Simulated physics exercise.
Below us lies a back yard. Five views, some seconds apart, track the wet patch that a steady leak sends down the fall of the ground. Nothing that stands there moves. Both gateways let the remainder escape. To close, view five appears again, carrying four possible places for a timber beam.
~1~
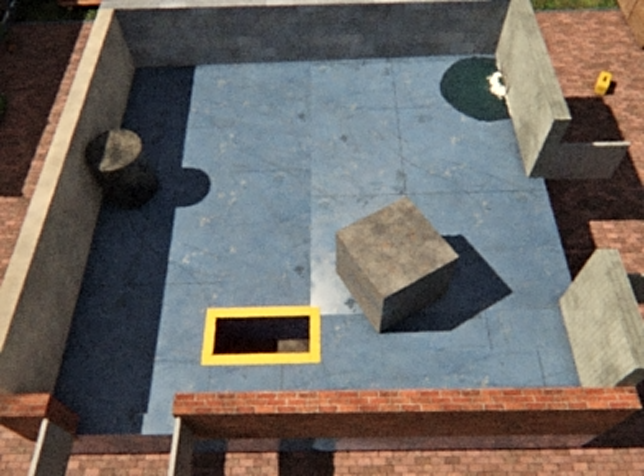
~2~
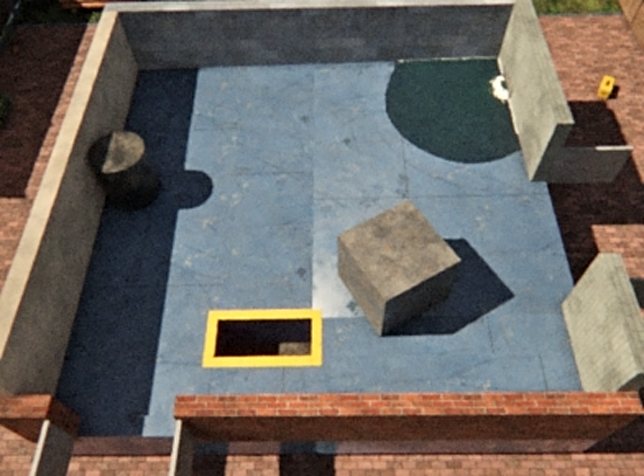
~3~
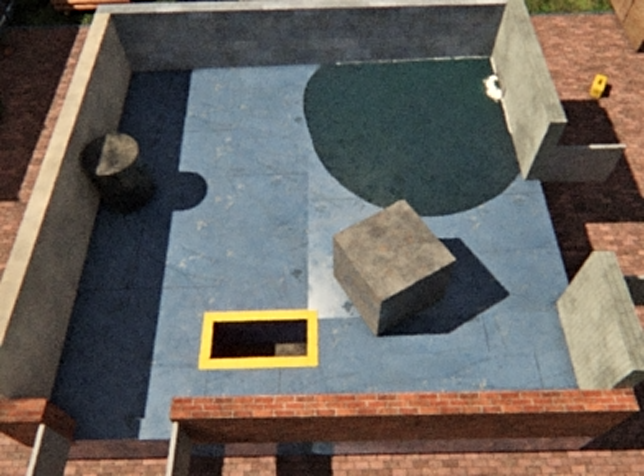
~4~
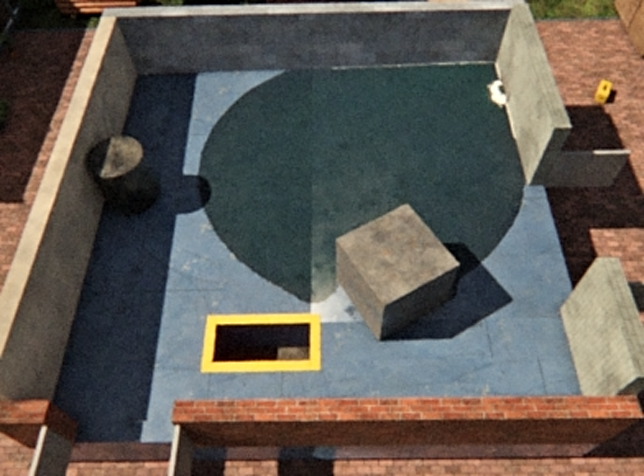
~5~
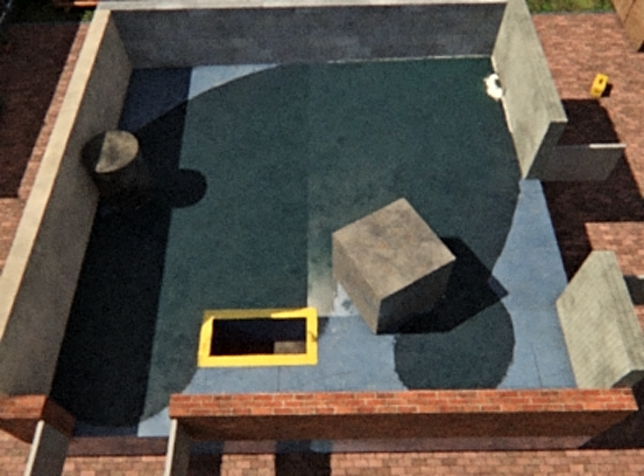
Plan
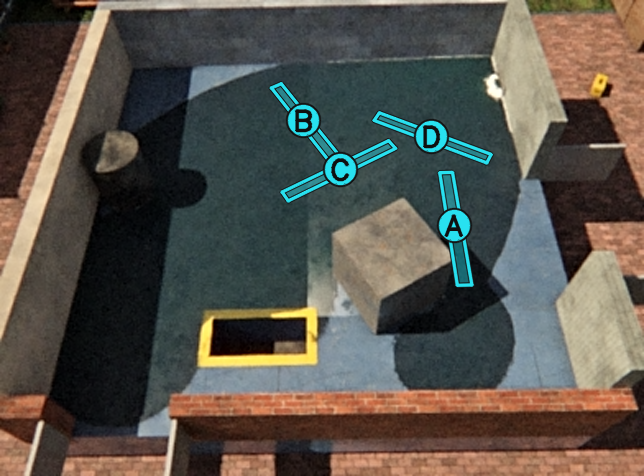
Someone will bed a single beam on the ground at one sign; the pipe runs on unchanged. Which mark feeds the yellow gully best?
I would pick place B.
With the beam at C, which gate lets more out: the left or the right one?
The left one.
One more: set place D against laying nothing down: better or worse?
Place D is worse.
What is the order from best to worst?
The order is B, A, C, D.
On the marked copy, A from (464, 285) to (446, 172); B from (276, 85) to (334, 158); C from (285, 196) to (392, 144); D from (376, 116) to (488, 158).
For place A, about 24 % of the stream goes into the yellow gully, about 76 % out by the gates.
For place B, about 37 % of the stream goes into the yellow gully, about 63 % out by the gates.
For place C, about 17 % of the stream goes into the yellow gully, about 83 % out by the gates.
For place D, about 10 % of the stream goes into the yellow gully, about 90 % out by the gates.
